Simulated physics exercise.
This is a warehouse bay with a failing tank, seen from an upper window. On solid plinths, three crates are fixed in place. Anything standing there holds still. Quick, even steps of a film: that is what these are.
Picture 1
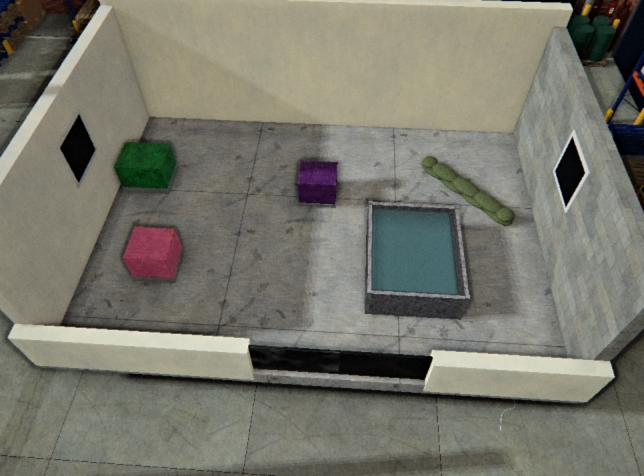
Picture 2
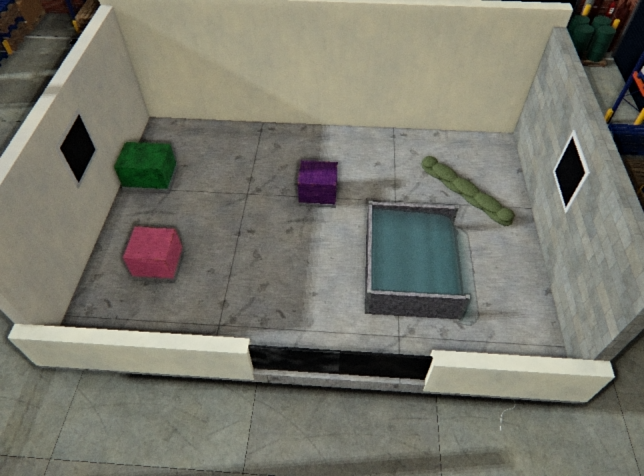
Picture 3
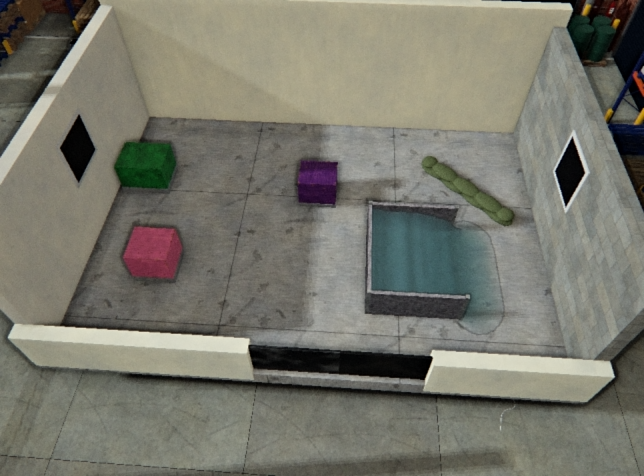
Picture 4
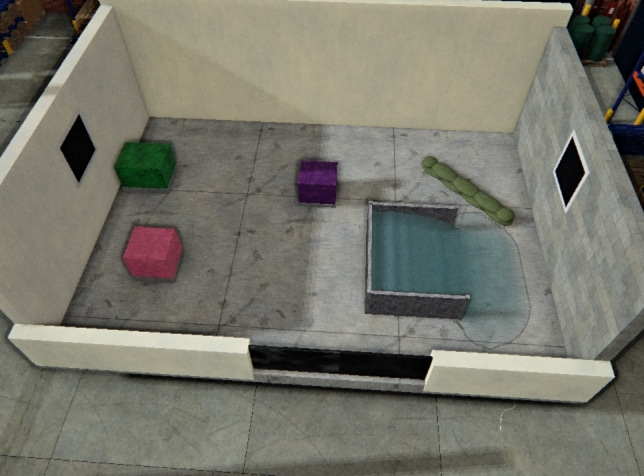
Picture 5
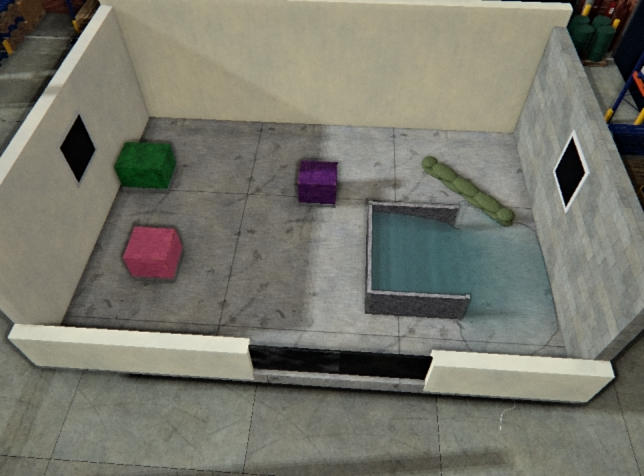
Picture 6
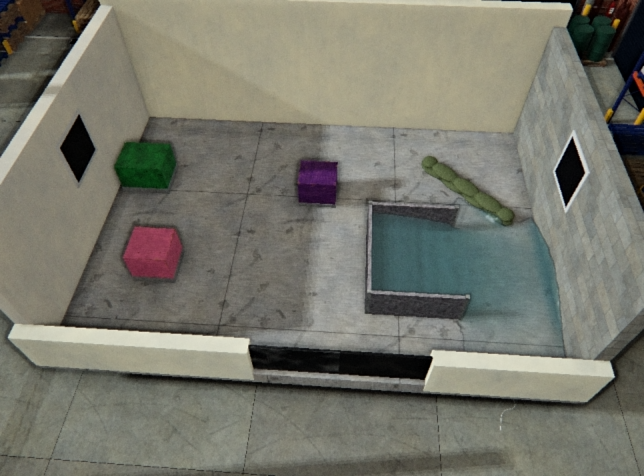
An open tank loses its right side and water pours out across the floor rightward.
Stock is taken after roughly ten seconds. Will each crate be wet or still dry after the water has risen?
Afterwards the purple crate is still dry, the green crate is still dry, the pink crate is still dry.
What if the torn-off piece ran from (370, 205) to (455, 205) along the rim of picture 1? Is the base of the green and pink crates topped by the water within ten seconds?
Result - green crate gets flooded, pink crate stays clear.
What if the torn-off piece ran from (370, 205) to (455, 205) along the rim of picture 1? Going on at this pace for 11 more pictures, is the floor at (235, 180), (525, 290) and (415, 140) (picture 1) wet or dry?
Okay, the first is left untouched, the next is left untouched, and the last is waterlogged.
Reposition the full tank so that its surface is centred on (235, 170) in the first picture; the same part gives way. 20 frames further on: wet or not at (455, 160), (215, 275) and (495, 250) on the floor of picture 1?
As listed: Flooded, no water, covered.
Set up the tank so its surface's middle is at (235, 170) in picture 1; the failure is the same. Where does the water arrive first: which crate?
It is the purple crate.
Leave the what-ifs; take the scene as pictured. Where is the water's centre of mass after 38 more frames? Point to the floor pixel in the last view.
At roughly (379, 247).
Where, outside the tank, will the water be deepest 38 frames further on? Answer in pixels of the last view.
At about (69, 308).
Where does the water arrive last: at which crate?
I'd go with the one in green.
A moment on, water covers 15 % of the floor; the purple crate not reached, the green crate not reached, the pink crate not reached.
Next, water covers 25 % of the floor; the purple crate not reached, the green crate not reached, the pink crate not reached.
Then, water covers 40 % of the floor; the purple crate not reached, the green crate not reached, the pink crate not reached.
Later, water covers 70 % of the floor; the purple crate water round its plinth, the green crate not reached, the pink crate water round its plinth.
In the end, water covers 95 % of the floor; the purple crate stayed above the water, the green crate stayed above the water, the pink crate stayed above the water.
